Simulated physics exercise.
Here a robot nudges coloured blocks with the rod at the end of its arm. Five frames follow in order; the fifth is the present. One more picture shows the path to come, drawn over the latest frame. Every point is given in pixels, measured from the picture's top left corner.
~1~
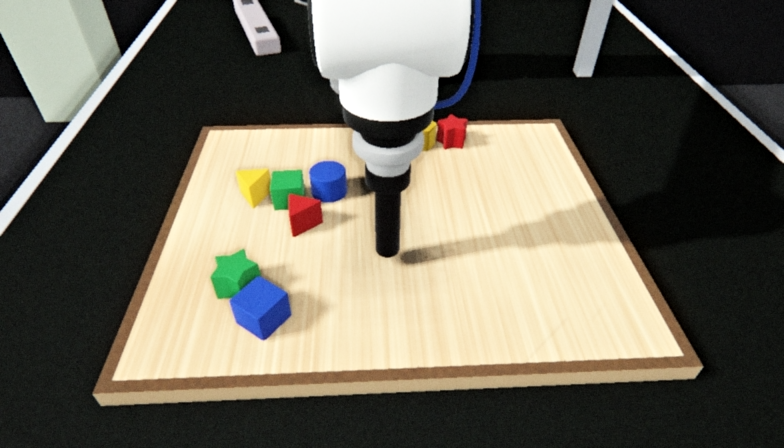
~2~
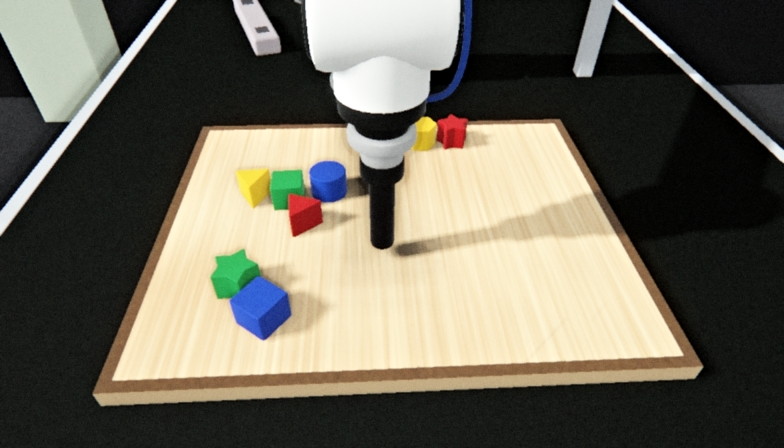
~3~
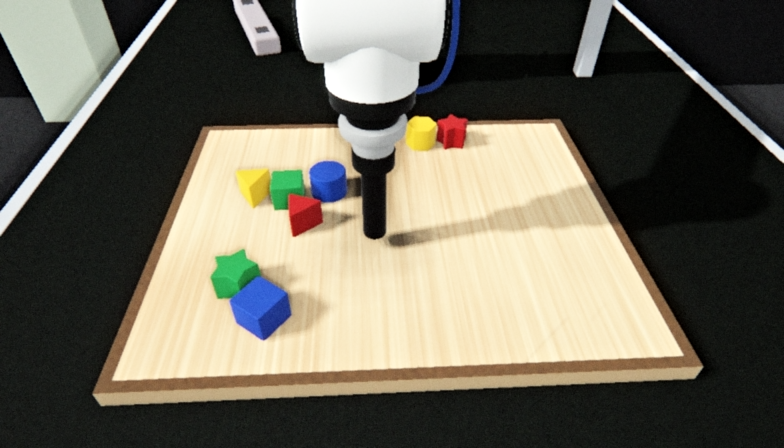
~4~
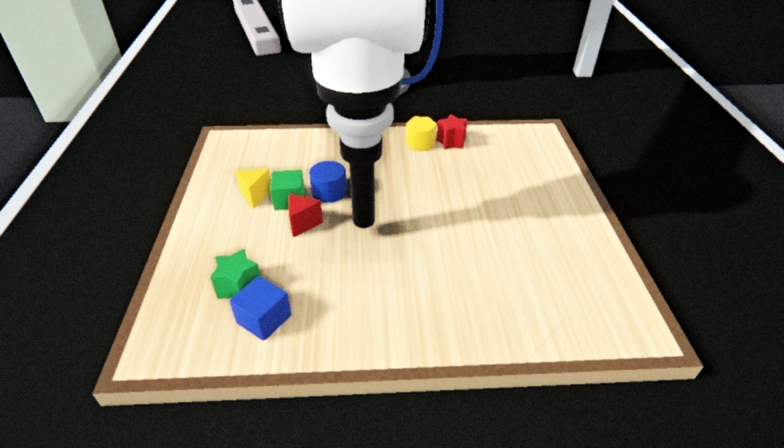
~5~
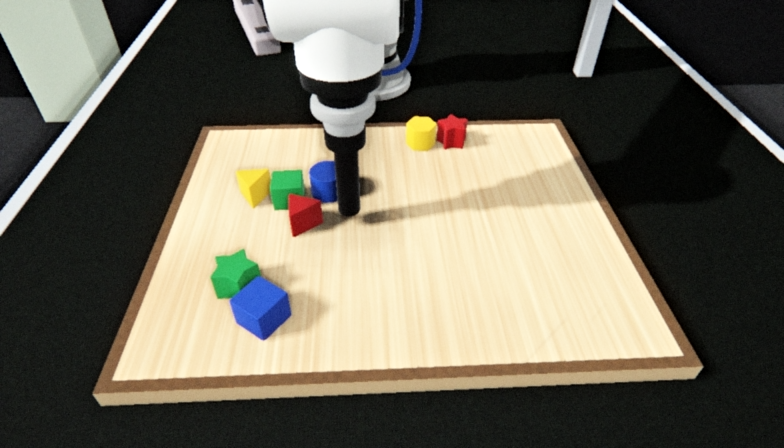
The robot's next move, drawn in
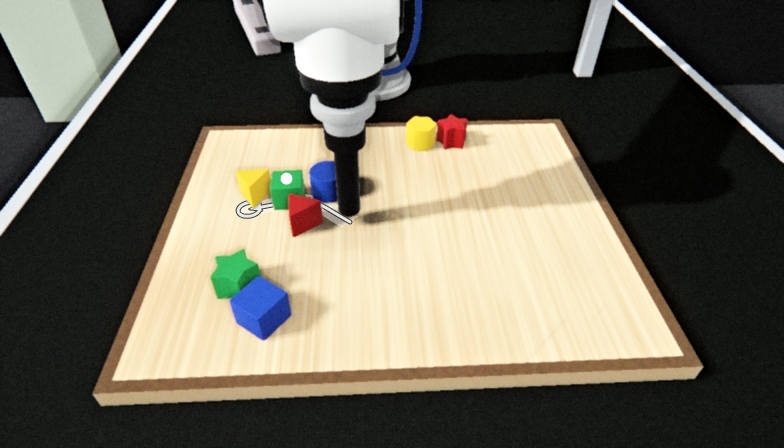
On a wooden board, a robot's black rod moves left and back toward still coloured blocks.
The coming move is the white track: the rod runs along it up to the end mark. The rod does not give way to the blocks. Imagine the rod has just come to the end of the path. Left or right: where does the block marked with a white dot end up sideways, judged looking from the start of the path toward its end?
So, looking from the first point of the path to the last, the block marked with a white dot moves leftwards.
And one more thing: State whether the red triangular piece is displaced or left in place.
Answer: Unmoved.
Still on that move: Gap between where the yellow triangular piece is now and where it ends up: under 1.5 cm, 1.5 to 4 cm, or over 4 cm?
Displacement: Past 4 cm.
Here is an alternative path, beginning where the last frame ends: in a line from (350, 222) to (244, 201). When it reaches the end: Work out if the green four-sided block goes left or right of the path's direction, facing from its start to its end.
To the right.
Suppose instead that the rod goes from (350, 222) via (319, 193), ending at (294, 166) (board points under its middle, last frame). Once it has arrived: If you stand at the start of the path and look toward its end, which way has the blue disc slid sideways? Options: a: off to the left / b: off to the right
Correct choice: B.
Path on the board, from (350, 222) over (323, 206) and (287, 202) to (249, 209); the dot is on the green four-sided block.
The first path, step by step. One third of the way, rod (320, 194); blue disc (325, 166).
Two thirds of the way, rod (285, 191); yellow triangular piece (235, 172); green four-sided block (259, 177), turned 25° clockwise; blue disc (323, 165).
At the end, rod (247, 198); yellow triangular piece (213, 167), turned 20° clockwise; green four-sided block (226, 177), turned 55° clockwise; red triangular piece in place; blue disc (323, 165).
